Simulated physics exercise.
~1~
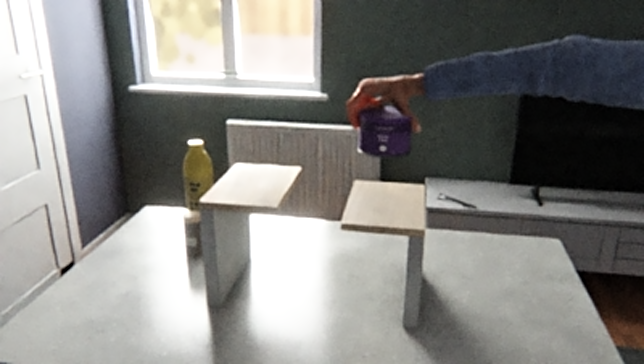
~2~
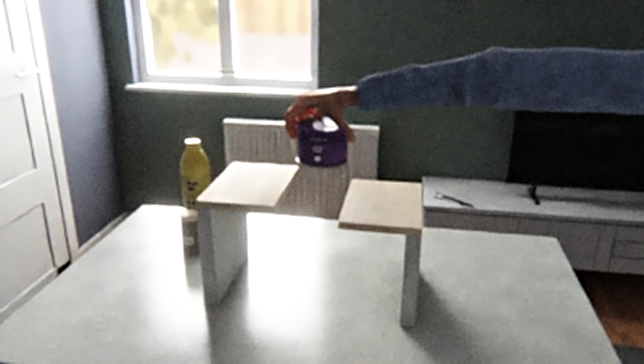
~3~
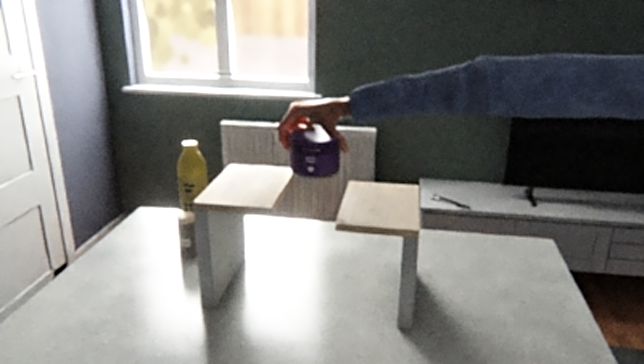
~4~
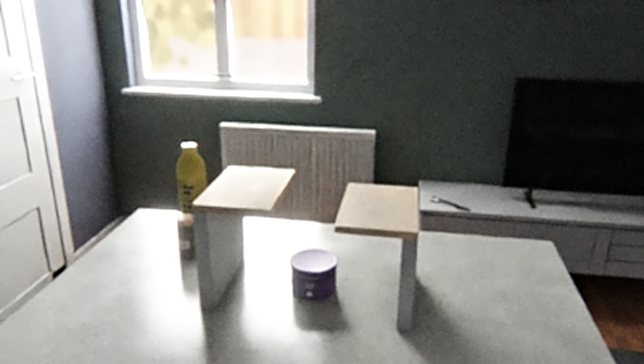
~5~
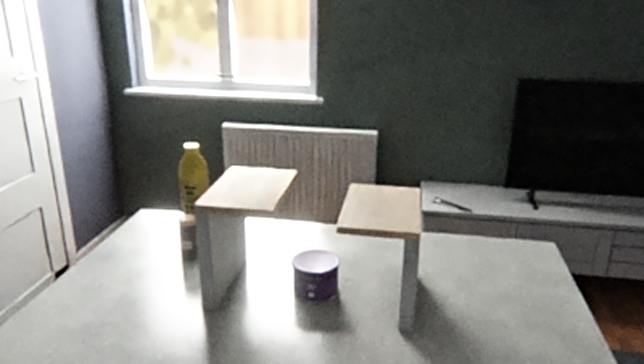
An arm in a blue sleeve reaches in from the right, holding a purple tub above a pale table in a room with dark green walls, seen from a slightly swaying viewpoint. On the table stand two raised wooden ledges with a gap between them, and a yellow bottle and a small brown shaker sit behind the left one. The hand moves the tub left until it is over the gap, then lowers it a little. Once released, the tub drops between the ledges as the arm withdraws. It ends upright on the tabletop, at rest between the supports.
